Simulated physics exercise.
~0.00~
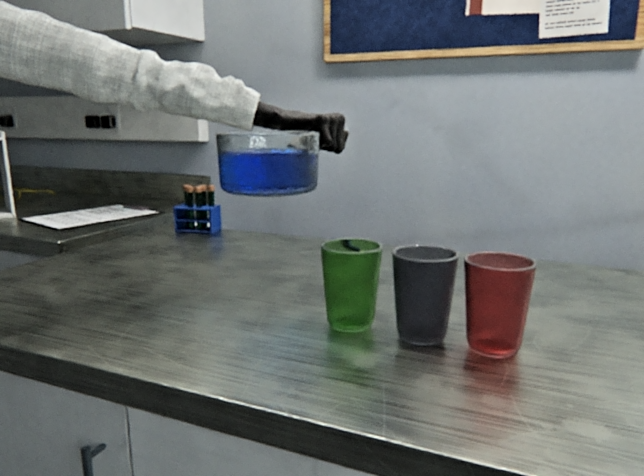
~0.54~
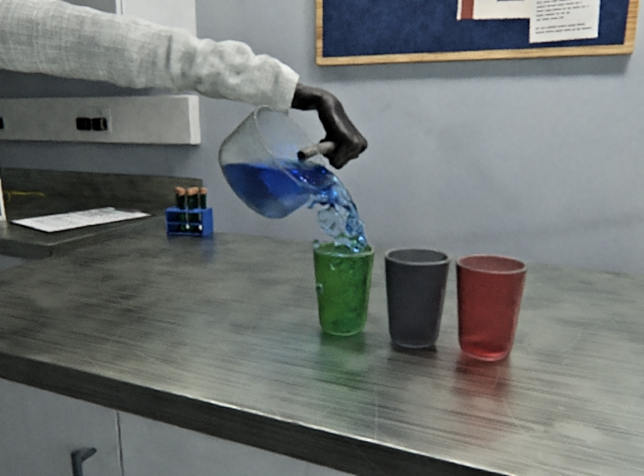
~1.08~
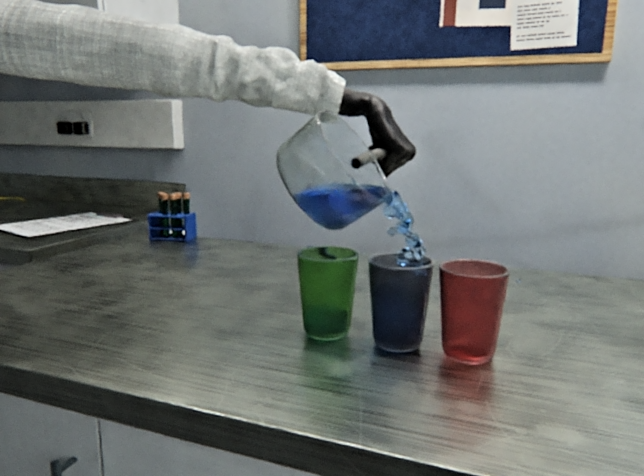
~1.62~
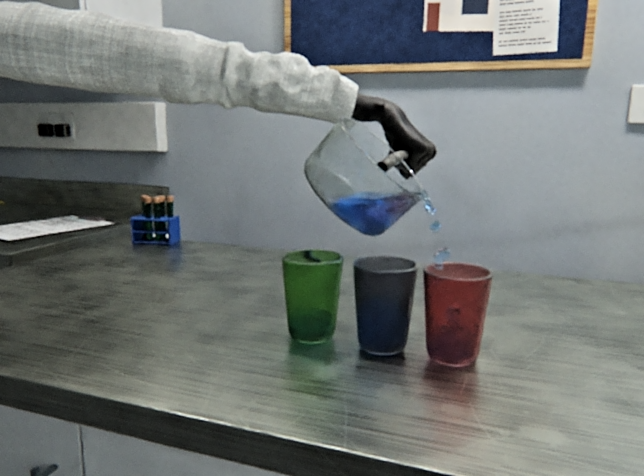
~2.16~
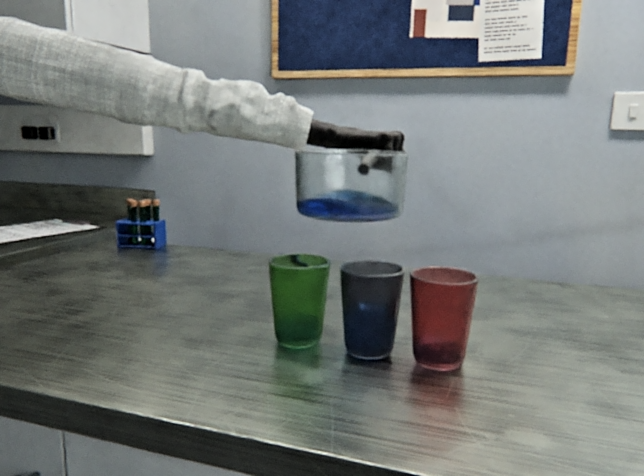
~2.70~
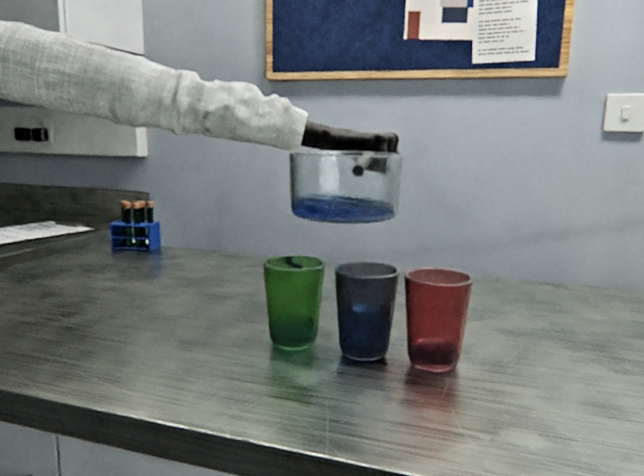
A clear glass pot of blue liquid, gripped by a dark hand in a pale sleeve, hangs level above a dark, streaked counter seen from the front and slightly above. Three empty tumblers, green, grey and red from left to right, stand below, with a blue rack of tubes at left and a blue noticeboard behind. The pot tips rightwards and pours into the green tumbler, then moves right over the grey and red ones, still pouring, as the view pans slightly right. It returns level, holding a little blue liquid above the three upright tumblers.
